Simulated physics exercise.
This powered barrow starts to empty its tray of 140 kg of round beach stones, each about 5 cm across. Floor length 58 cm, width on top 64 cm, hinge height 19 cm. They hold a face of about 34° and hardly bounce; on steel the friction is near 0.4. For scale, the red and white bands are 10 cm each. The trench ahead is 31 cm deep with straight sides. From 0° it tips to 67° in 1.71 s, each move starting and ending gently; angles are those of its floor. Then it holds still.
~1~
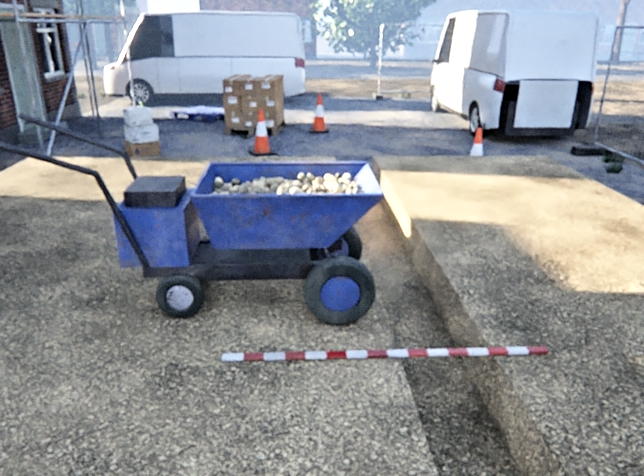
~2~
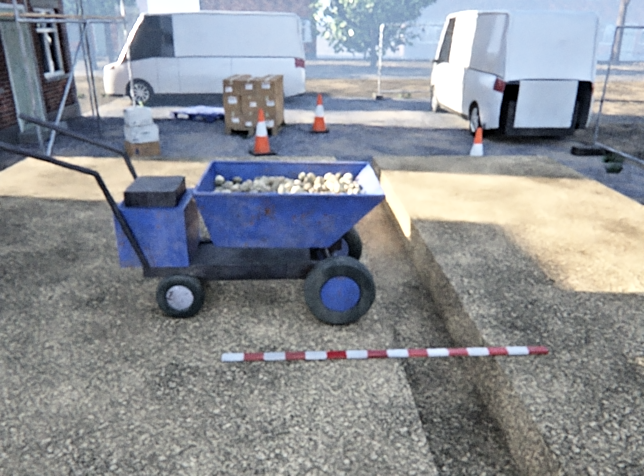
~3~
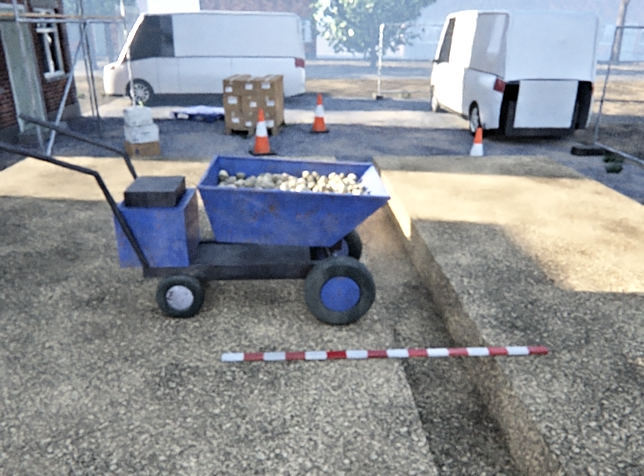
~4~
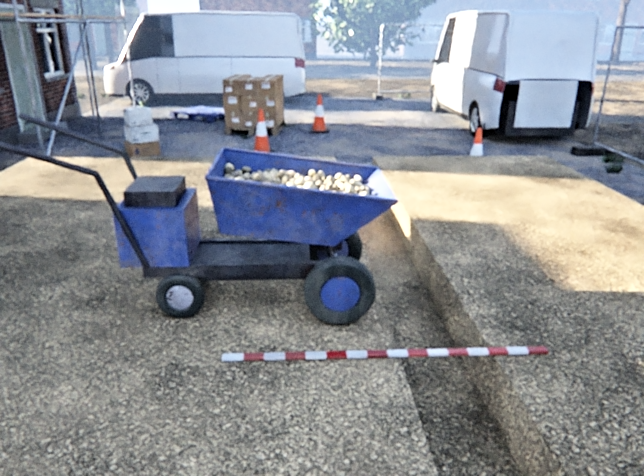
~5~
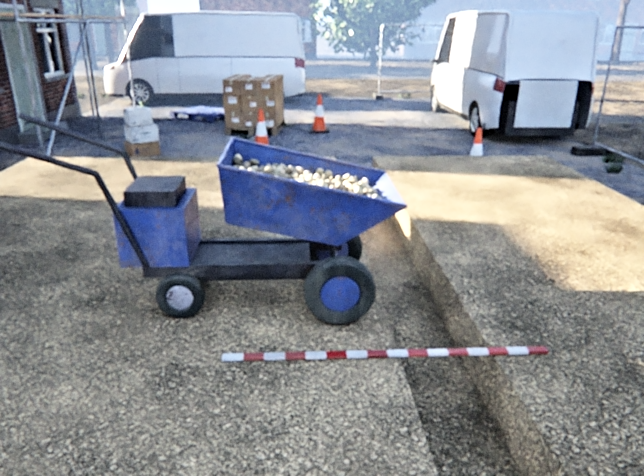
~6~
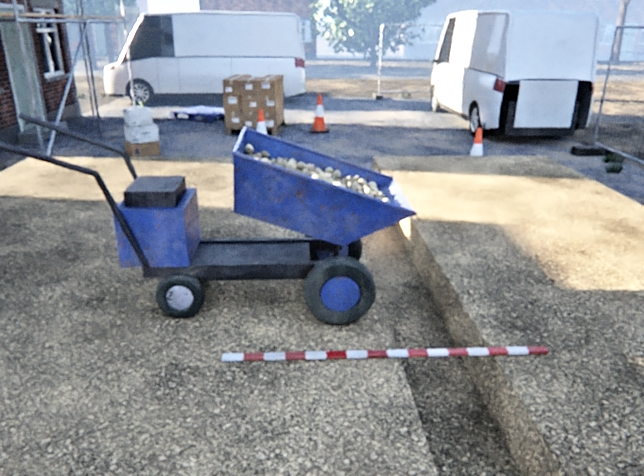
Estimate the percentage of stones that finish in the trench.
Roughly 44 per cent ends in the trench.
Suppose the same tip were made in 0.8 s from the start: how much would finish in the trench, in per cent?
In that case some 30 per cent.
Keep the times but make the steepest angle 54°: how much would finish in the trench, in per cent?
In that case some 50 per cent.
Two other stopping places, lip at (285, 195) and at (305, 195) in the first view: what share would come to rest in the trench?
Near 90 per cent from the first place, 100 from the second.
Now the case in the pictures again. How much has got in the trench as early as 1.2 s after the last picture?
Some 20 per cent.
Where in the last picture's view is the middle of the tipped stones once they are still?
Their middle is at about (473, 293).
Then, 0.7 s after the last picture the floor is at 56°, 99 % in the tray, 1 % in the trench; the foremost stones are at (452, 257).
Then, 1.2 s after the last picture the floor is at 67°, 43 % in the tray, 18 % in the trench, 39 % past the trench; the foremost stones are at (547, 299).
Then, 1.6 s after the last picture the floor is at 67°, 15 % in the tray, 29 % in the trench, 56 % past the trench; the foremost stones are at (597, 290).
Then, 3.5 s after the last picture the floor is at 67°, 0 % in the tray, 44 % in the trench, 56 % past the trench; the foremost stones are at (638, 290).
